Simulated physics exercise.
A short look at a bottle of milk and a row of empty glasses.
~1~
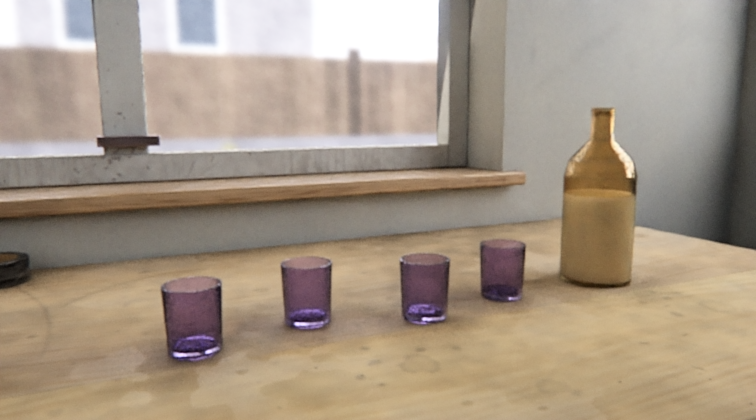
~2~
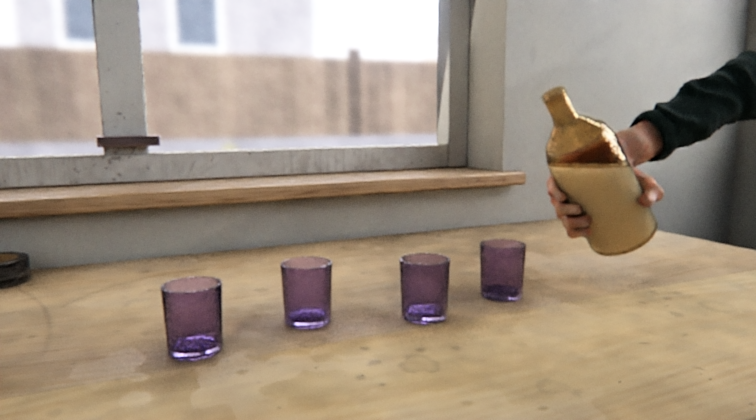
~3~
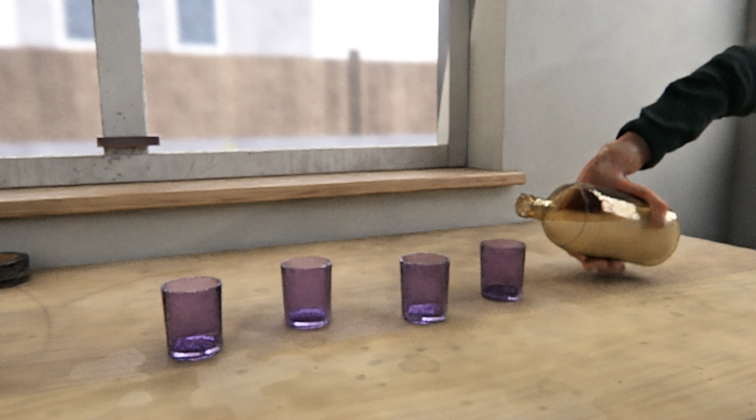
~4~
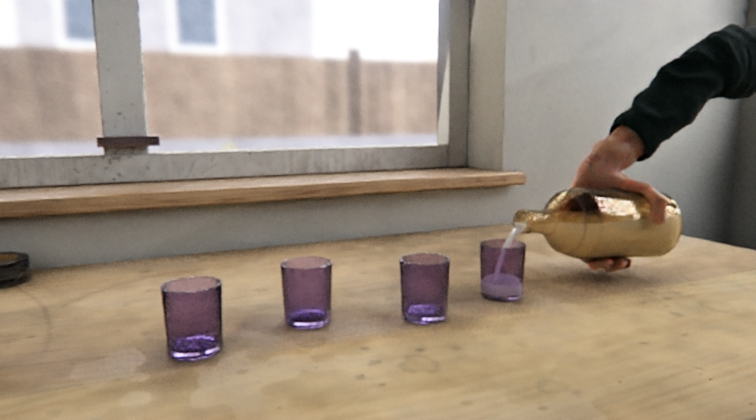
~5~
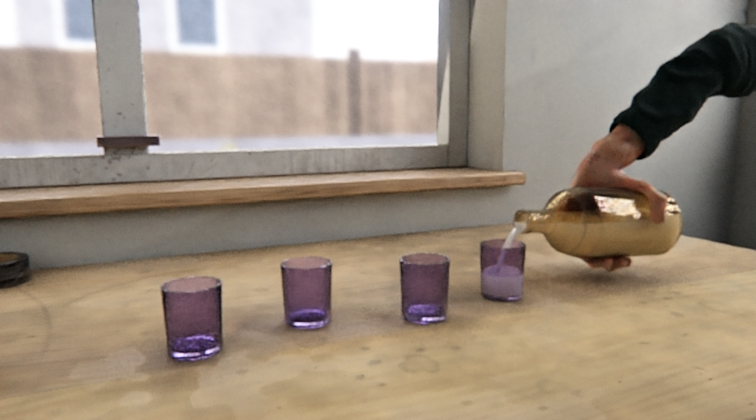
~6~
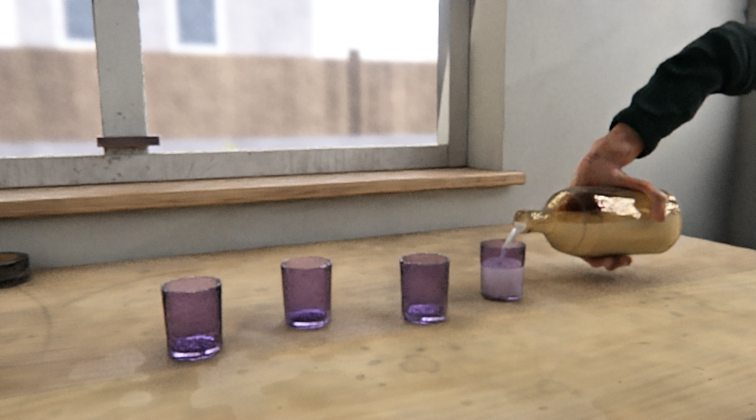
A hand in a dark sleeve lifted an amber bottle of milk off the wooden table, tipped it to the left, and poured milk into the rightmost of four purple glasses, filling it about halfway.
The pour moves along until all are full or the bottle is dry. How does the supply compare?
It is enough.
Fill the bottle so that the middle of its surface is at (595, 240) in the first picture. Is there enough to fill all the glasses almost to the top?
Then: Not enough.
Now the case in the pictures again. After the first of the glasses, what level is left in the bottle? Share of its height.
I make it 40 per cent.
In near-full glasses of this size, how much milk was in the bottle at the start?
Some 7.0 of them.
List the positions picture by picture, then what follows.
In the first picture, nothing is moving yet; bottle (599, 193) about half full; four glasses, the last at (194, 314).
In the second picture, the bottle is picked up; bottle (588, 165) tipped 35° with all of its load; the first is empty.
In the third picture, the bottle leans over the first small glass; bottle (589, 220) tipped 75° with all of its load; four glasses, the last at (194, 314).
In the fourth picture, the milk is flowing; bottle (590, 223) tipped 85° with nearly all of its load; the first is about a quarter full.
In the fifth picture, the milk is flowing; bottle (590, 222) tipped 85° with nearly all of its load; four glasses, the last at (194, 314).
In the sixth picture, the milk is flowing; bottle (590, 221) tipped 85° with nearly all of its load; the first is about half full.
Next, the first is about three quarters full.
After that, the first is done and the bottle has nearly all of its load.
Finally, all four are full and about half of the milk is over.
